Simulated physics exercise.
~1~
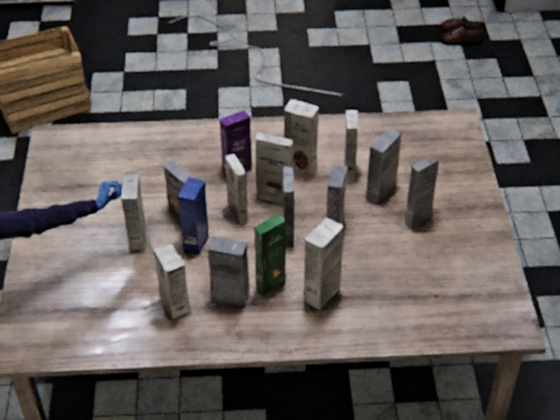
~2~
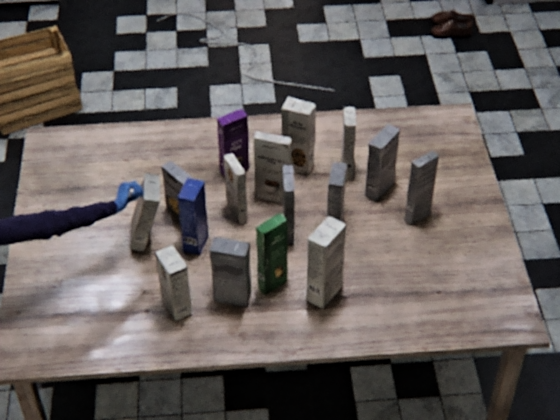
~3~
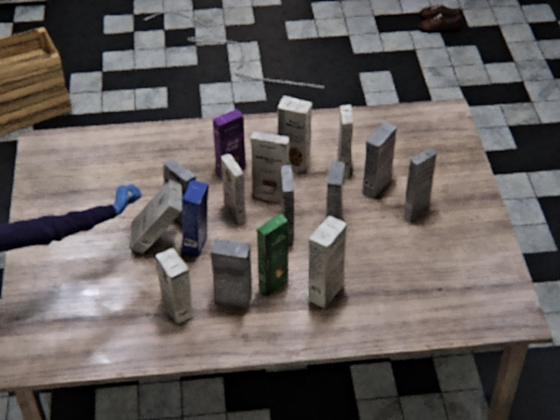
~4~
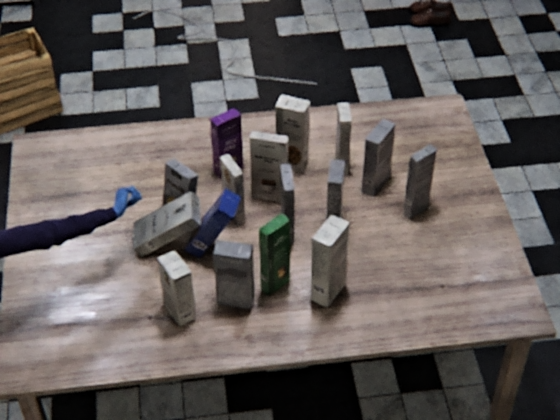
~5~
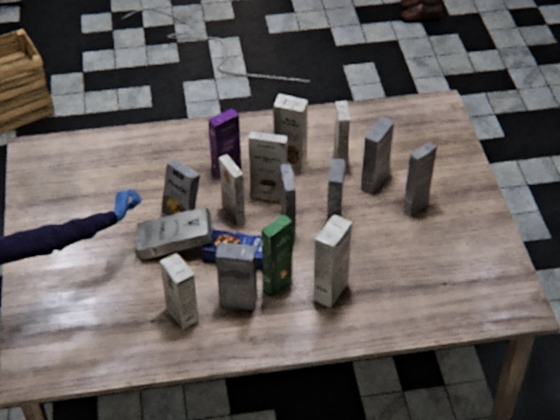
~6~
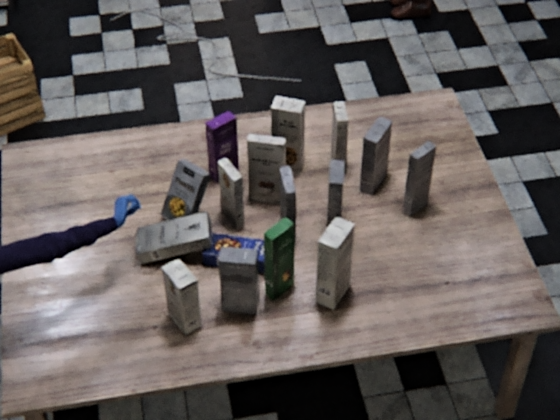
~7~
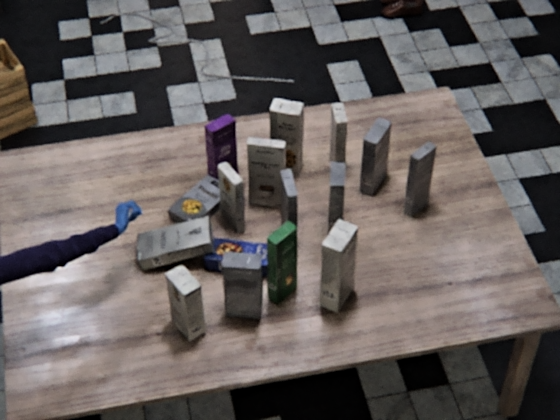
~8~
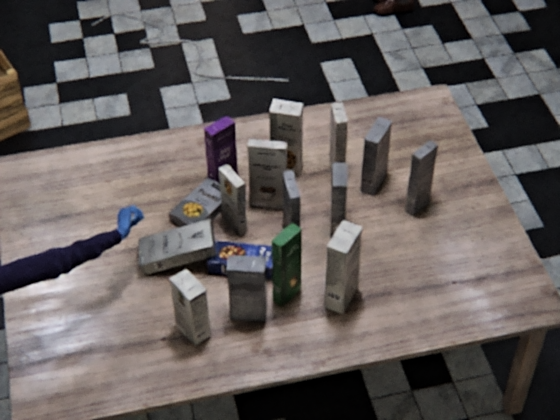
Blue-gloved hand tipping a pale box into a blue one, both falling flat, then a grey box toppling; green box stays standing.
